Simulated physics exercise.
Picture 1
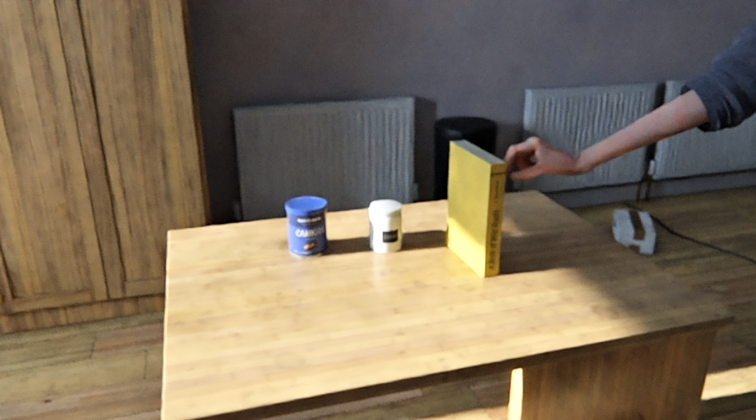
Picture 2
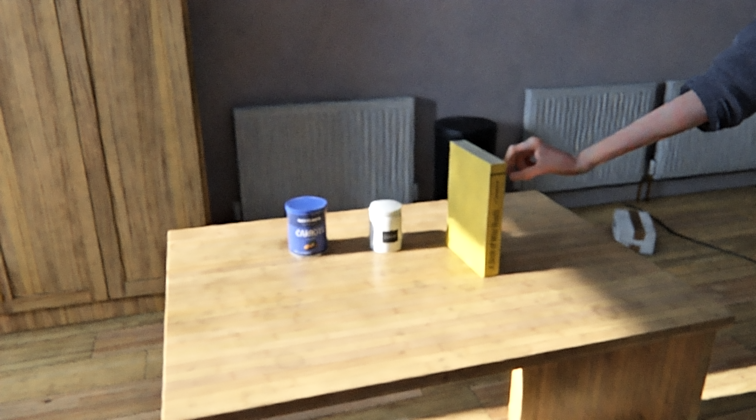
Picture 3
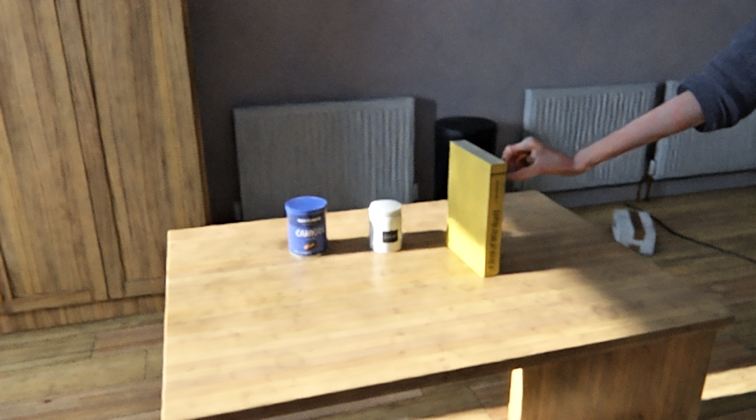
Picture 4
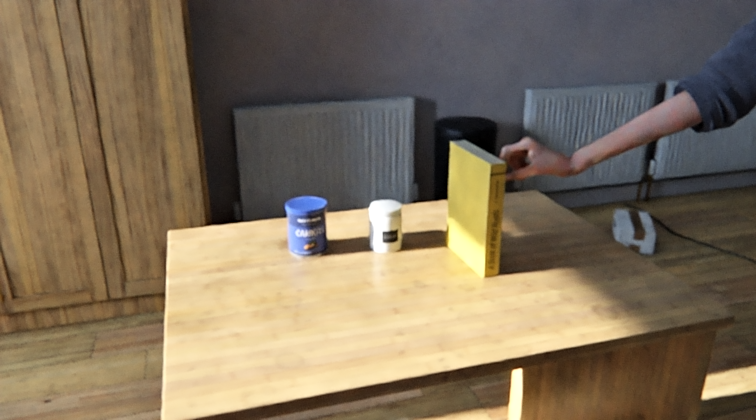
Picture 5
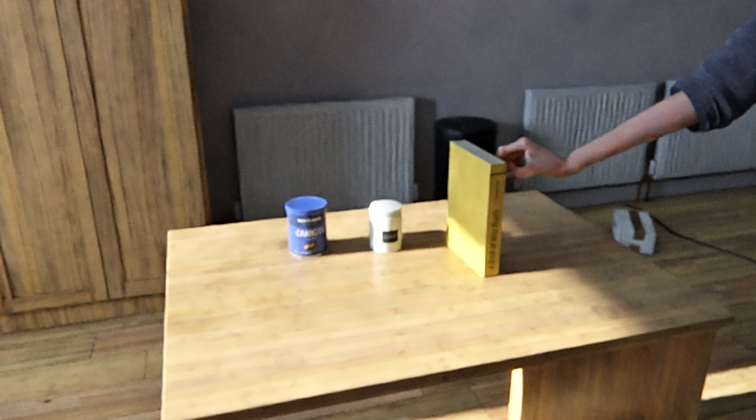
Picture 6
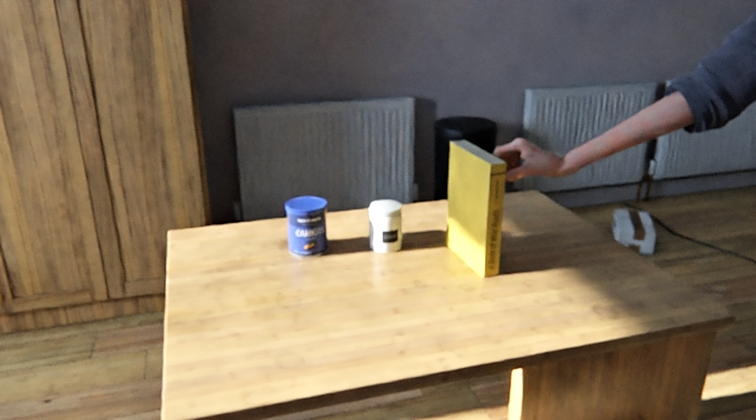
A hand reaches in from the right behind an upright yellow book on a wooden table, its fingers shifting very slightly and the forearm edging a little left. The book stays still throughout, as do the blue canister and small white container standing to its left.
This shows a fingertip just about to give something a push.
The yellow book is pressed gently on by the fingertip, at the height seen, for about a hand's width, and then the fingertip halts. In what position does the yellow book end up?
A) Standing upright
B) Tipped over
Answer: B.
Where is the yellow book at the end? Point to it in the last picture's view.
In the last picture, near pixel (406, 263).
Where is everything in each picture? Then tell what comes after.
Yellow book (474, 207), in the first frame.
Yellow book (474, 207), in the second frame.
Yellow book (474, 207), in the third frame.
Yellow book (474, 207), in the fourth frame.
Yellow book (474, 207), in the fifth frame.
Yellow book (474, 207), in the sixth frame.
Then, 0.90 s on from there, yellow book turned 39° from how it was put near (438, 219).
Then, 1.00 s on from there, yellow book turned 75° from how it was put near (415, 248).
In the end, toppled on the table, yellow book. At the end, from the last picture's camera, yellow book near (406, 263).
